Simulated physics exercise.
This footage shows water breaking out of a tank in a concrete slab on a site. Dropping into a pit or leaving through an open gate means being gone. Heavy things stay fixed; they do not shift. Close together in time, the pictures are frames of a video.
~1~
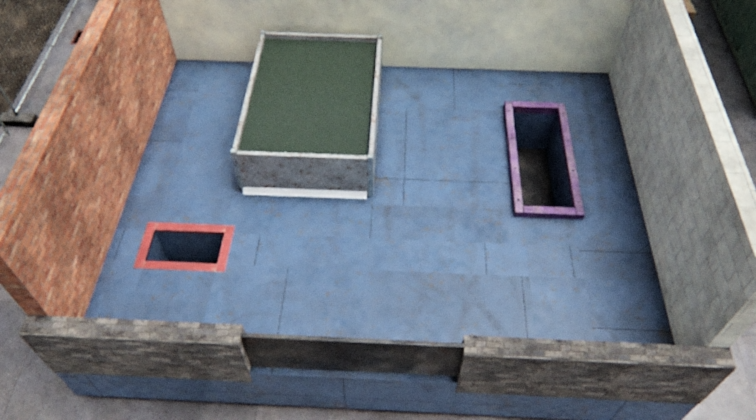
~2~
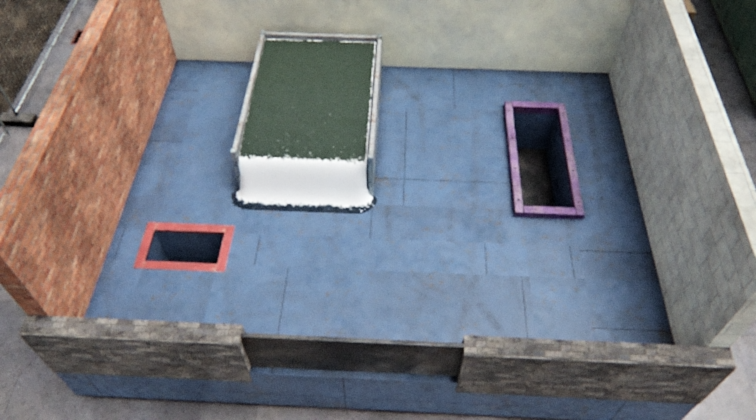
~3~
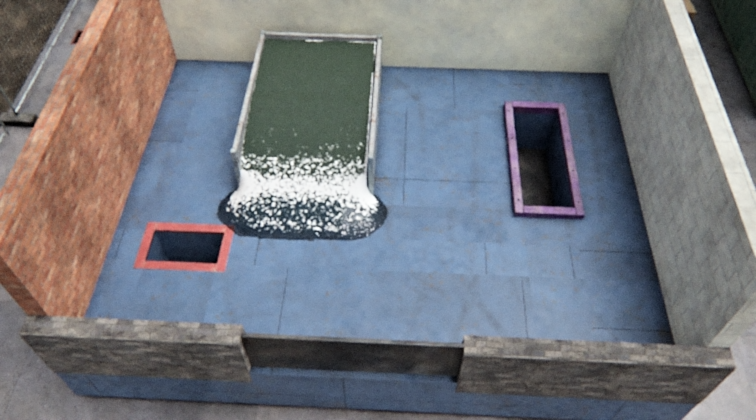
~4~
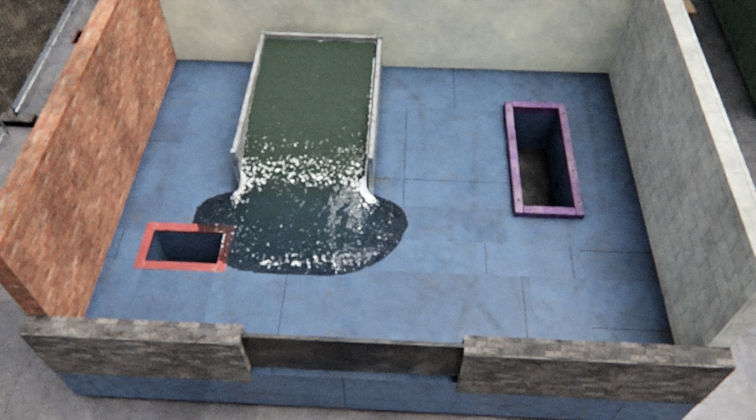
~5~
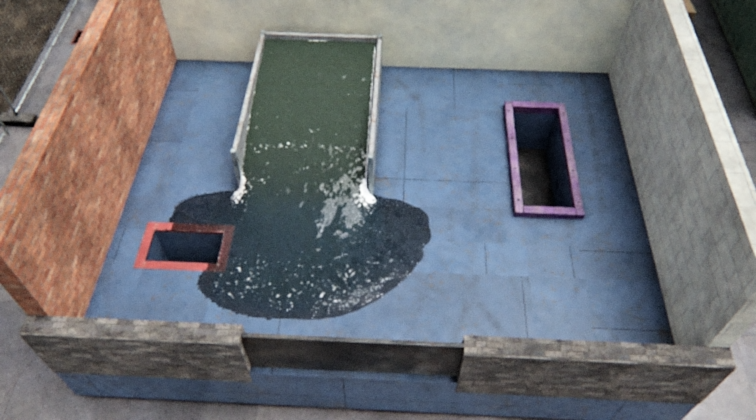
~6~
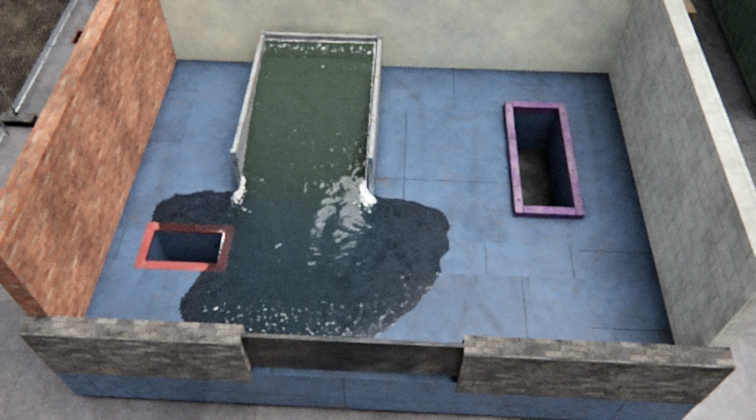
In a walled blue yard, water pours from a tank and spreads around a red-edged pit.
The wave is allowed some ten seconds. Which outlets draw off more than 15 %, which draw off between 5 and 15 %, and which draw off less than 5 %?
The gate drains a share short of five per cent. The purple pit drains a share short of five per cent. The red pit drains a share exceeding fifteen per cent.
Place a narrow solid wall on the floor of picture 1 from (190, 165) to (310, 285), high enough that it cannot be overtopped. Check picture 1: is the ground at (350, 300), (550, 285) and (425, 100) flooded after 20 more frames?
Point by point: First swamped, next swamped, last spared.
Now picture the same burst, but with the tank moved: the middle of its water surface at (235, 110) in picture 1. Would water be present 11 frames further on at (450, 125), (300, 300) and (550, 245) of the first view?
Looking at all three, I'd call them bone dry, swamped, bone dry.
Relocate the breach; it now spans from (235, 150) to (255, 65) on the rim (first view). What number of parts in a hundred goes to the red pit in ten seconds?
The red pit takes 40 per cent.
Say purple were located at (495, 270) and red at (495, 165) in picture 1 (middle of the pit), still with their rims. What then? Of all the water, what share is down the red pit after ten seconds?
Red: About 4 %.
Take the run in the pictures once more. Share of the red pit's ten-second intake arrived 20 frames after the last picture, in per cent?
Near 35 in a hundred.
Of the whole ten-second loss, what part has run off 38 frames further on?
Estimate: 70 %.
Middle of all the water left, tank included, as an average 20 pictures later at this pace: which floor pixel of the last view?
My pick is pixel (331, 244).
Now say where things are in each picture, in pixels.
The first frame shows still water in the water tank at (313, 94).
In the second frame, the front is at (239, 201), out from the gap at (305, 178).
In the third frame, water pours out at (306, 181) and has run to (227, 218).
In the fourth frame, water pours out at (306, 182) and has run to (222, 255).
In the fifth frame, the front is at (244, 308), out from the gap at (306, 183).
In the sixth frame, the front is at a hidden place, out from the gap at (306, 183).
A moment on, water covers 30 % of the floor; the gate 0 %, the purple pit 0 %, the red pit 3 %.
Next, water covers 35 % of the floor; the gate 0 %, the purple pit 0 %, the red pit 6 %.
Then, water covers 60 % of the floor; the gate 0 %, the purple pit 0 %, the red pit 11 %.
Later, water covers 85 % of the floor; the gate 0 %, the purple pit 0 %, the red pit 20 %.
In the end, water covers 95 % of the floor; the gate 0 %, the purple pit 0 %, the red pit 29 %.
